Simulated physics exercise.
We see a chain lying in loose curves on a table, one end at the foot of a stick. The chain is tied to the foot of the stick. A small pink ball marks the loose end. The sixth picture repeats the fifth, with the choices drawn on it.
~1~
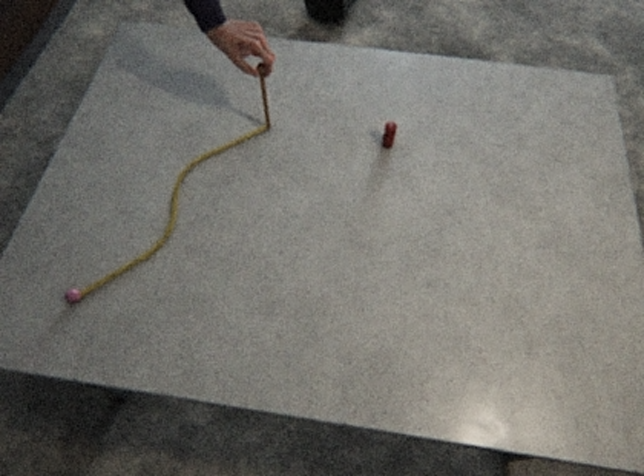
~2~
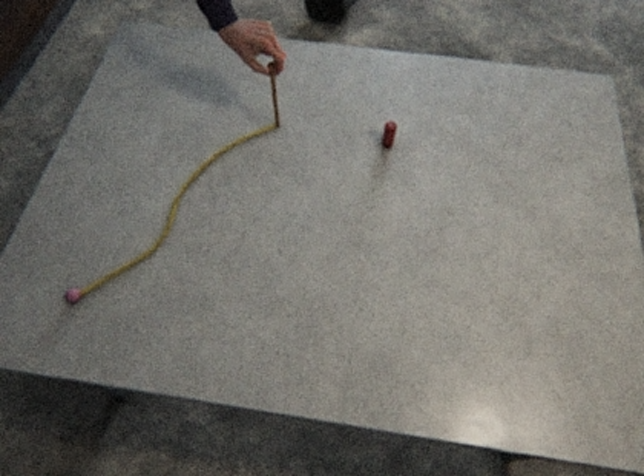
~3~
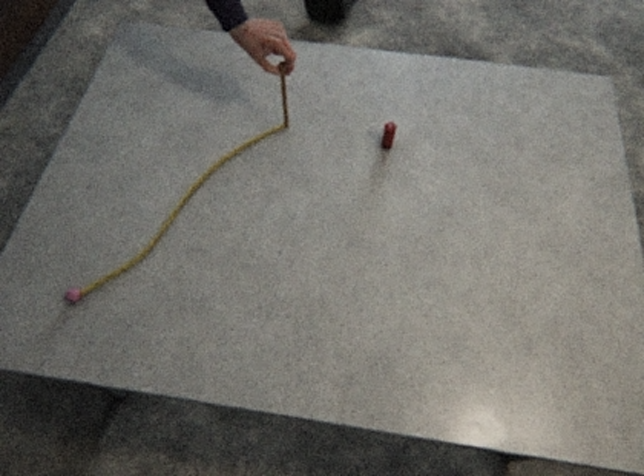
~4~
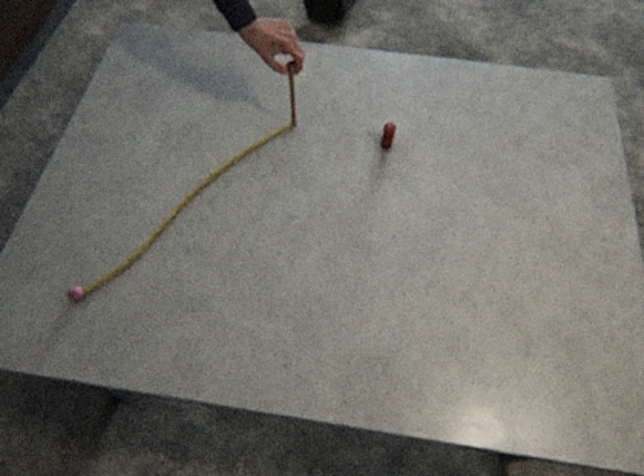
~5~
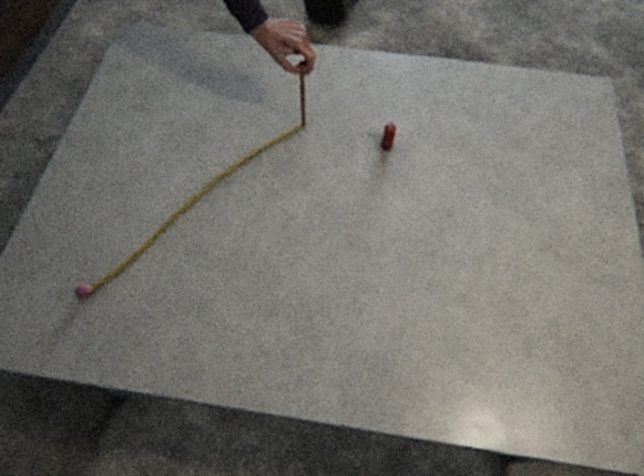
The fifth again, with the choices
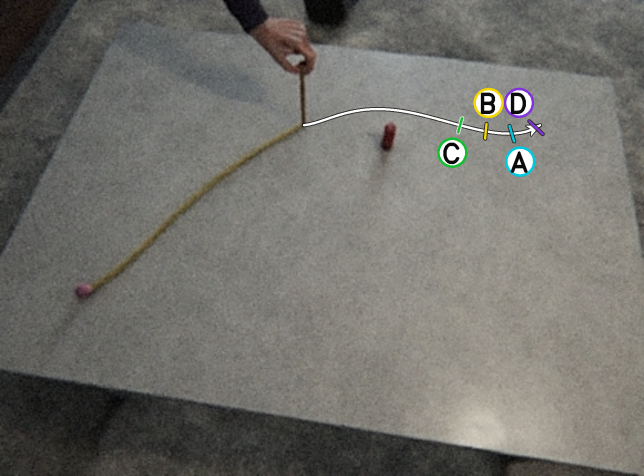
On a pale grey table, a hand holding an upright stick moves steadily right, drawing a loosely curved chain straighter behind it; the chain's pink far end then shifts slightly, while a red candle stands still.
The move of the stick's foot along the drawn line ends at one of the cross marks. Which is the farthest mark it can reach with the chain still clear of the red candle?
C is the last safe stop.
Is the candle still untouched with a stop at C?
Yes.
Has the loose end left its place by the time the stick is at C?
By then, yes.
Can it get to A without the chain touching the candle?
No.
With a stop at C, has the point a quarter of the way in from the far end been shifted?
Yes.
On the marked copy, A at (512, 134); B at (486, 131); C at (460, 125); D at (536, 128); the route from (304, 125) via (425, 116) to (540, 125).
With C. Early on, foot of the stick (357, 111), middle of the chain (250, 171), free end (137, 249).
Further on, foot of the stick (413, 114), middle of the chain (296, 153), free end (182, 215).
At the end, foot of the stick (460, 126), middle of the chain (336, 147), free end (217, 193); nothing has been touched.
As for the rest, A brings the chain against the candle; B brings the chain against the candle; D brings the chain against the candle.
